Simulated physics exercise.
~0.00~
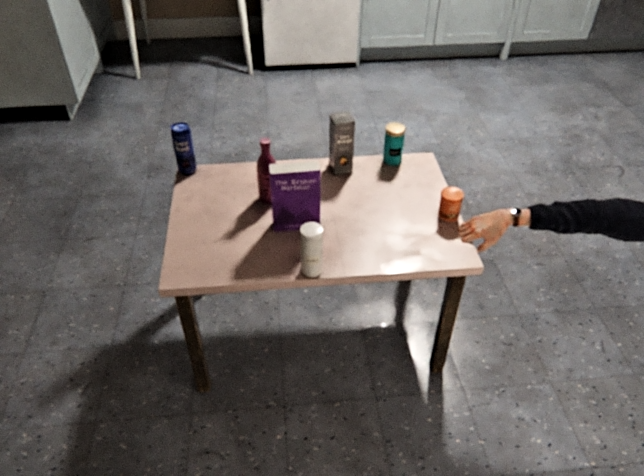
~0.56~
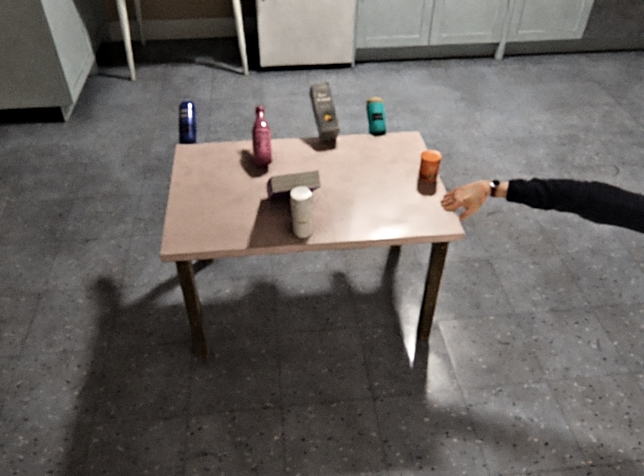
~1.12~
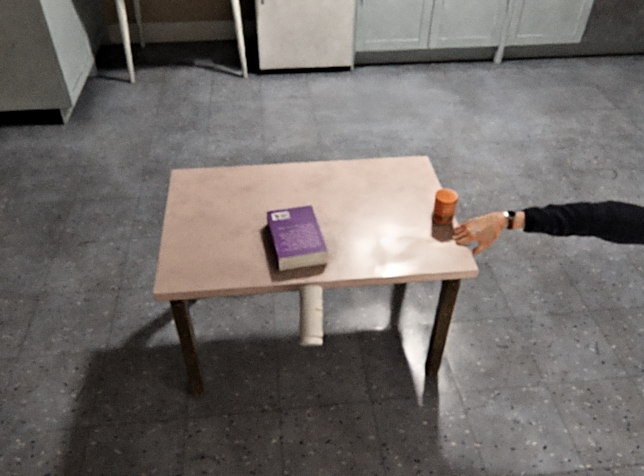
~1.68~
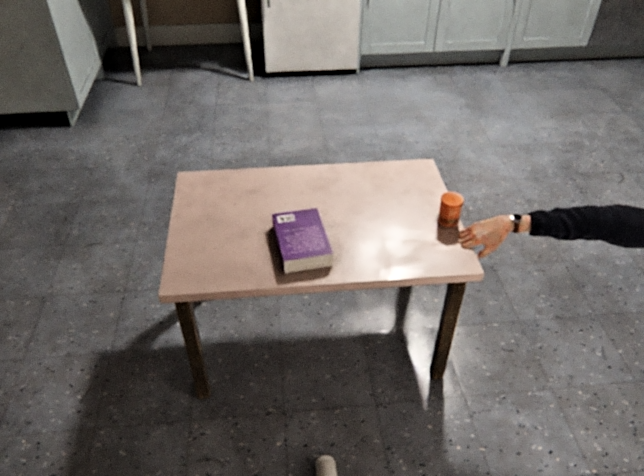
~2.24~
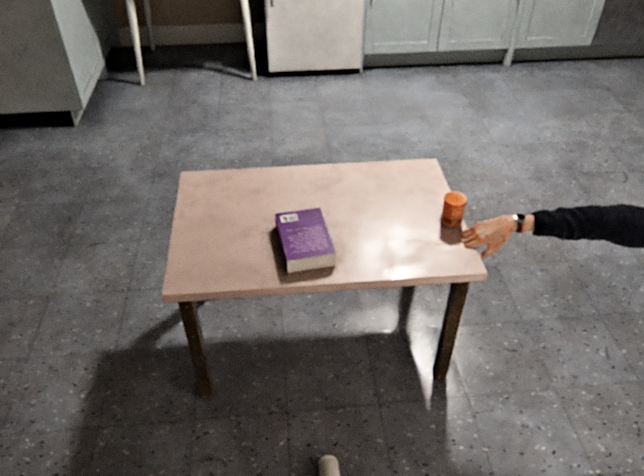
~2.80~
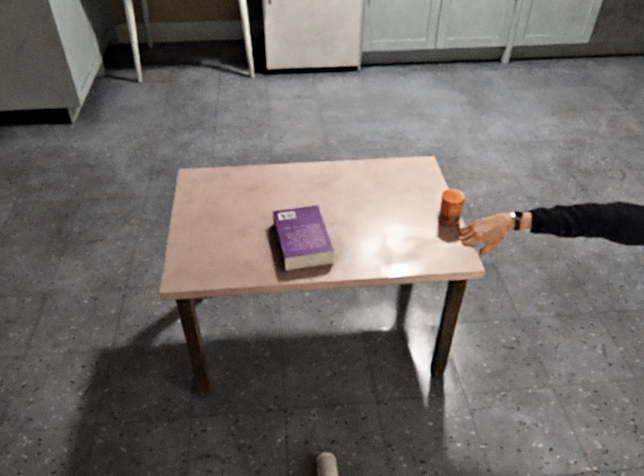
Most items tumble off a jerked table, leaving a toppled purple book and an orange tin.
